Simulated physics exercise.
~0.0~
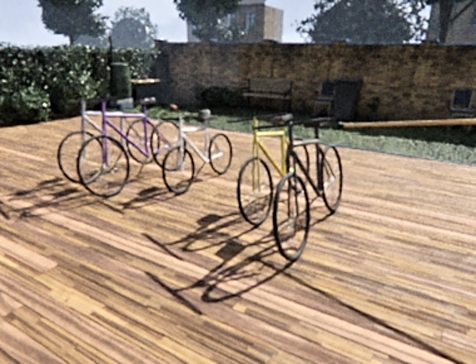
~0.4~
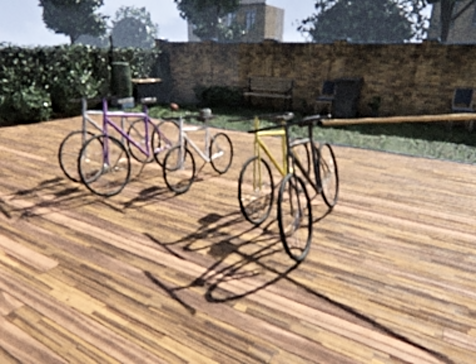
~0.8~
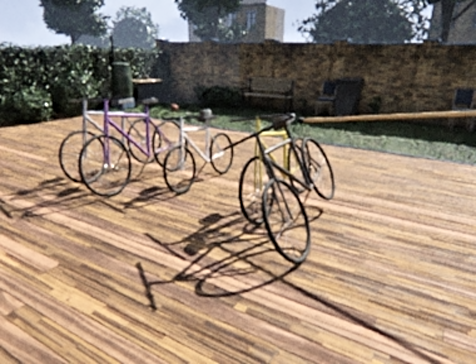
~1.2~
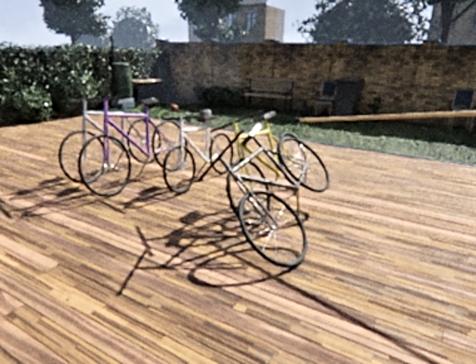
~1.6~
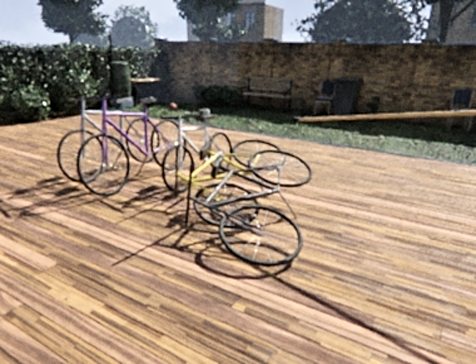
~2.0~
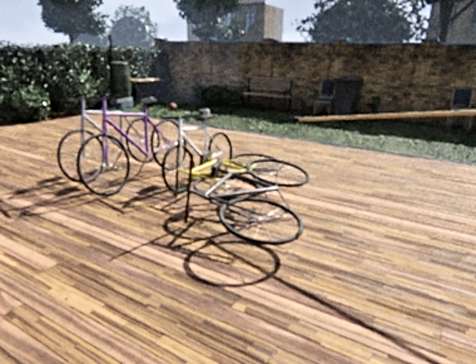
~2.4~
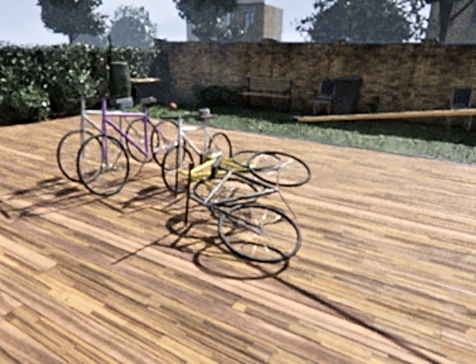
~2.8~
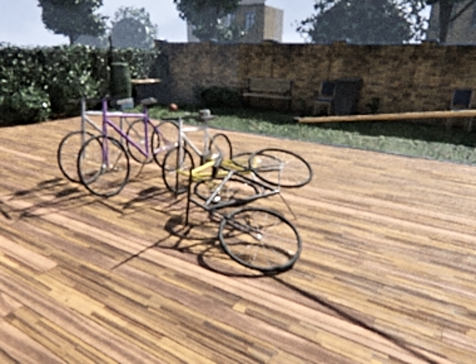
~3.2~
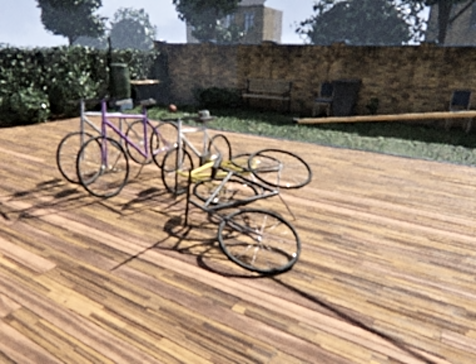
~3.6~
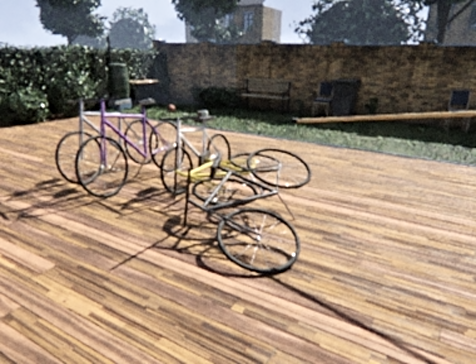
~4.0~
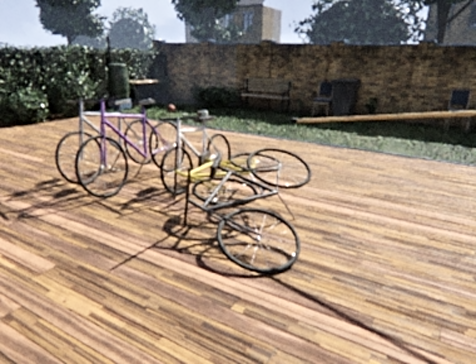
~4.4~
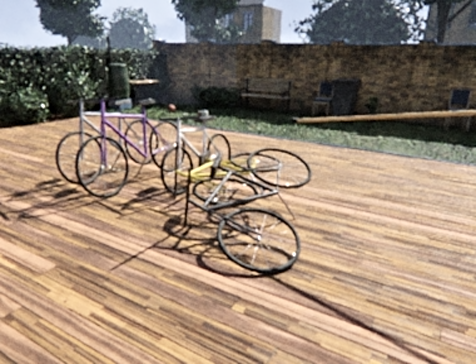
To begin with, several bicycles stand in a row on a sunlit wooden deck, a purple one towards the left and a yellow one beside a dark one at the right-hand end. A long pole reaching in from the right slides left and the dark bicycle starts to tip left, towards the yellow one. The pole stops, but the dark bicycle keeps going and the yellow one topples with it. The pair drop low to the deck, and the dark one's front wheel bounces up briefly before settling. They end tangled and still, while the purple and pale bicycles remain upright.
